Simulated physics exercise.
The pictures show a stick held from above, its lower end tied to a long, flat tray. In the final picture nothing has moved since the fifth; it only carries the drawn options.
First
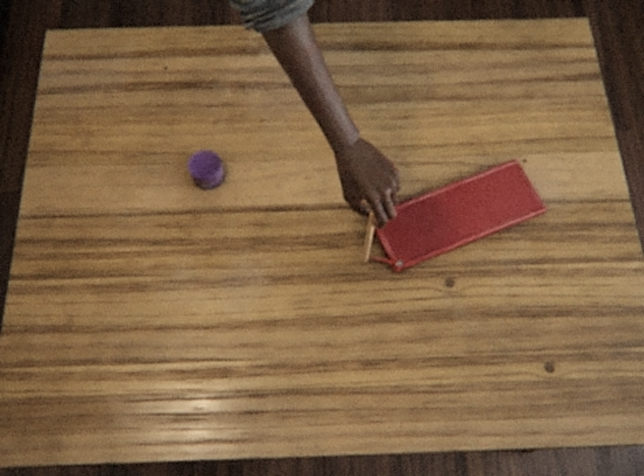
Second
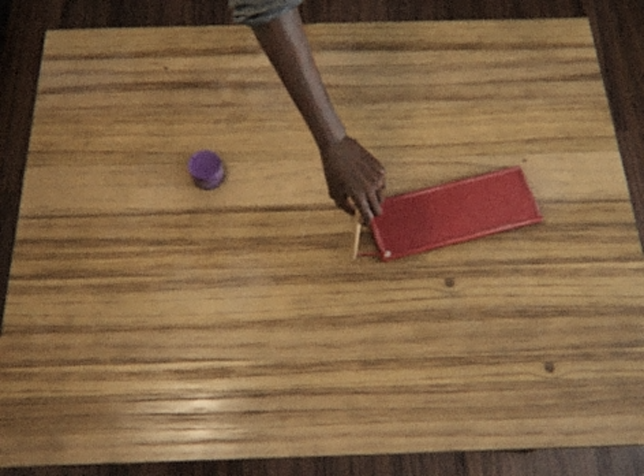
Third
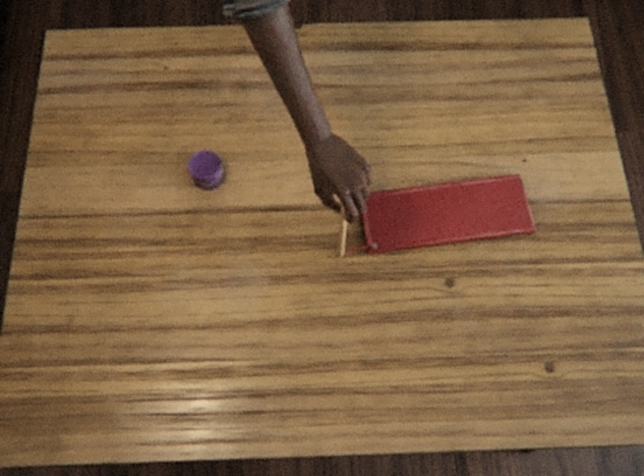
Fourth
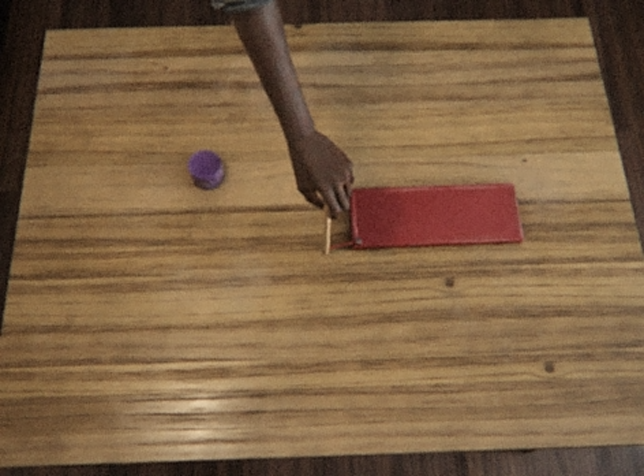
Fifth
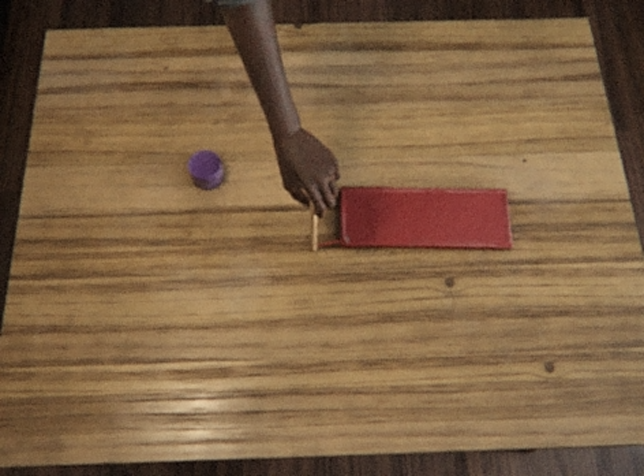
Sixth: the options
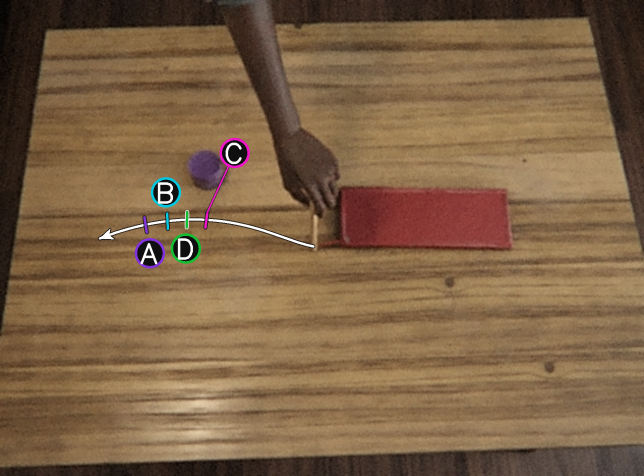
A red tray sliding left across a wooden table and swinging level as a hand pulls it by a small stick, a purple tub sitting still.
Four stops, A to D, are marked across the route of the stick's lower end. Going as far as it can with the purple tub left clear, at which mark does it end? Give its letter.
Mark D.
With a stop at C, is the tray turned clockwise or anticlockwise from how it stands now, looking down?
Clockwise.
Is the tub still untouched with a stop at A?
No.
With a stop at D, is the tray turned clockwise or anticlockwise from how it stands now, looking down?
Clockwise.
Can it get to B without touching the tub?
No.
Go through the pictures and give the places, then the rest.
In the first frame, red tray (458, 212); purple tub (206, 171).
In the second frame, red tray (453, 211); purple tub (206, 171).
In the third frame, red tray (446, 211); purple tub (206, 171).
In the fourth frame, red tray (435, 214); purple tub (206, 171).
In the fifth frame, red tray (425, 216); purple tub (206, 171).
On the copy, A at (145, 225); B at (167, 221); C at (207, 220); D at (187, 220); the route from (314, 247) via (209, 220) to (100, 238).
On D. First, foot of the stick (270, 233), middle of the tray (386, 221).
Then, foot of the stick (226, 222), middle of the tray (343, 221).
Finally, foot of the stick (187, 220), middle of the tray (305, 221); nothing has been touched.
By contrast, A is too far, the tub has been hit; B is too far, the tub has been hit; C is safe but short.
